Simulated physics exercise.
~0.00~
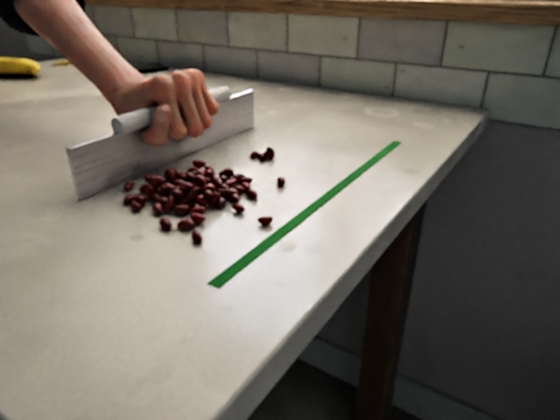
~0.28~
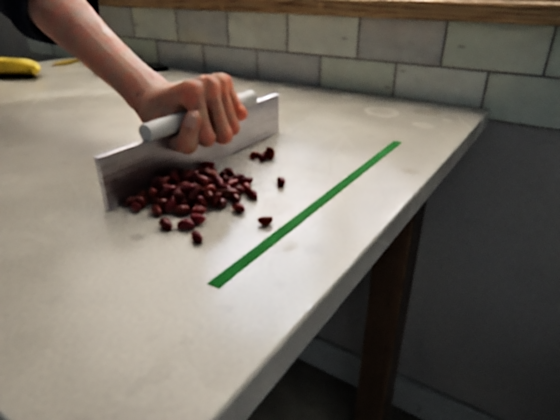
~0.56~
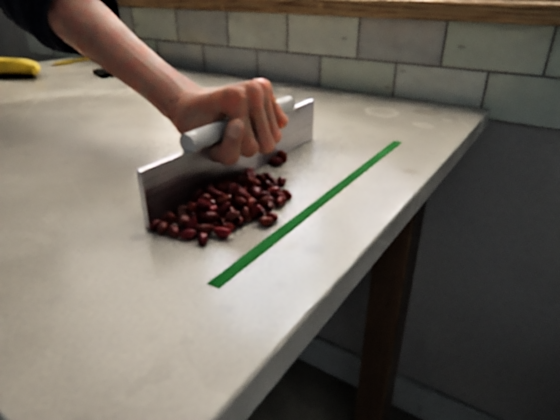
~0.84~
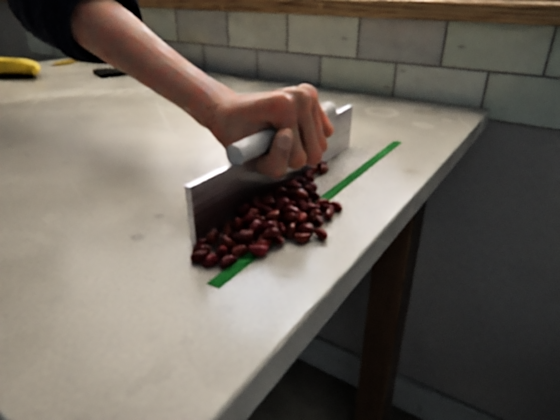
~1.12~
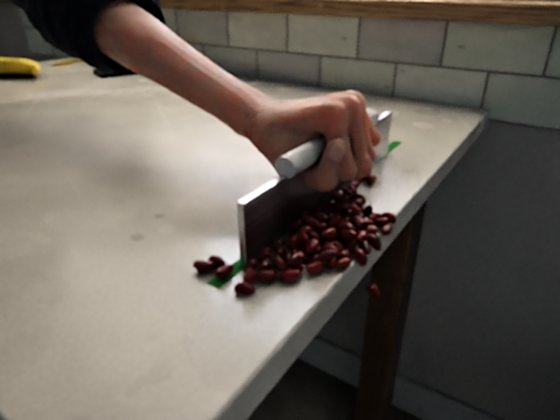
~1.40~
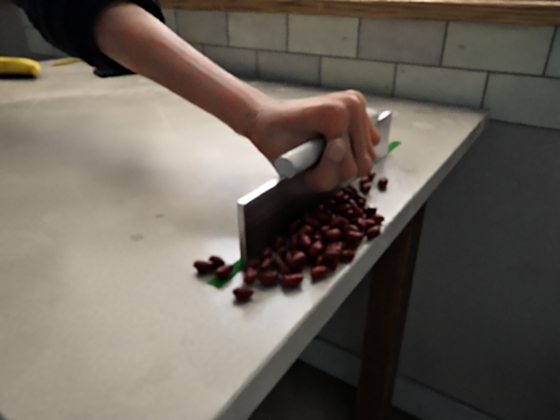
At the start, a hand holds a flat scraper behind a loose scatter of dark red beans on a pale tabletop, with a strip of green tape between them and the table's edge. The hand pushes the scraper to the right, and the blade gathers the beans into a tighter heap. The heap slides onto the tape and then past it, spreading toward the edge, while a few beans slip around the near end of the blade. The scraper stops at the tape, and a bean drops over the edge. At the end, the scraper rests still, with most beans remaining on the table.
